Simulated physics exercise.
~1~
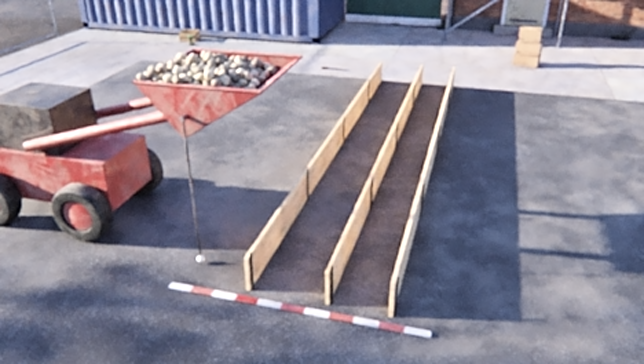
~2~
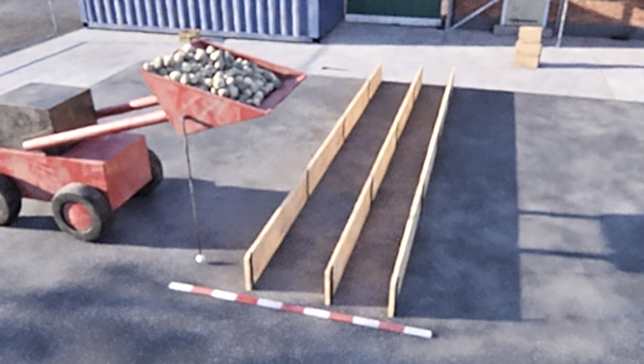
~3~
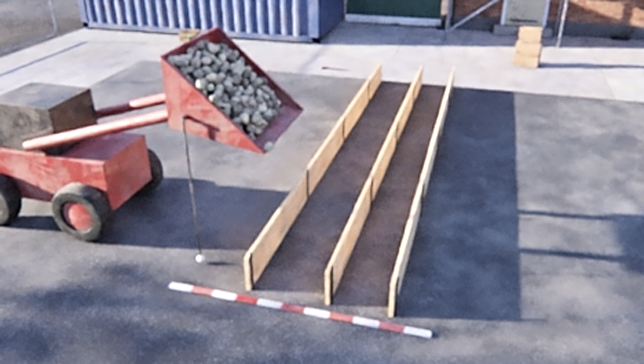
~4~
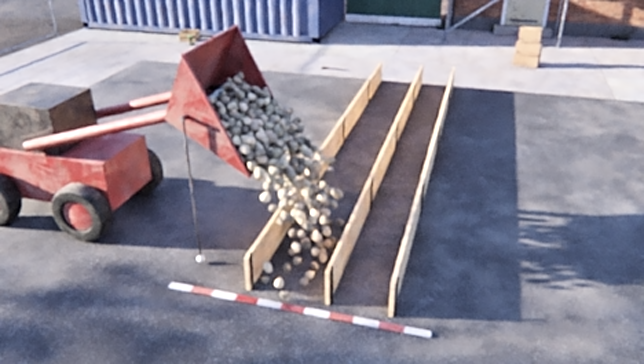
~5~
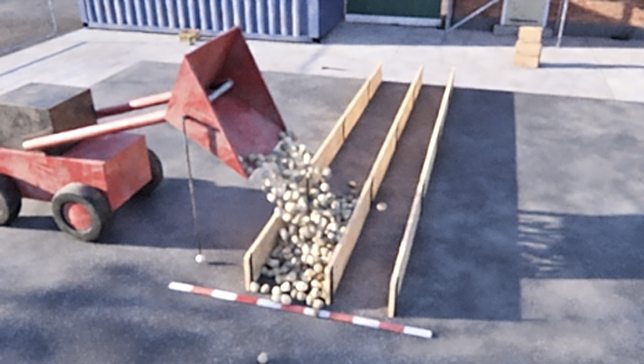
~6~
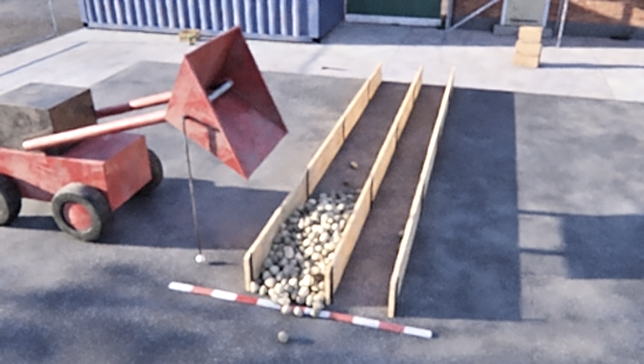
A red loader tipped its raised bucket of rounded stones steadily to the right until they poured out between the wooden boards, filling the front of the nearer bay, while a stray stone or two ended up on the pavement and the bucket stayed tilted, empty.
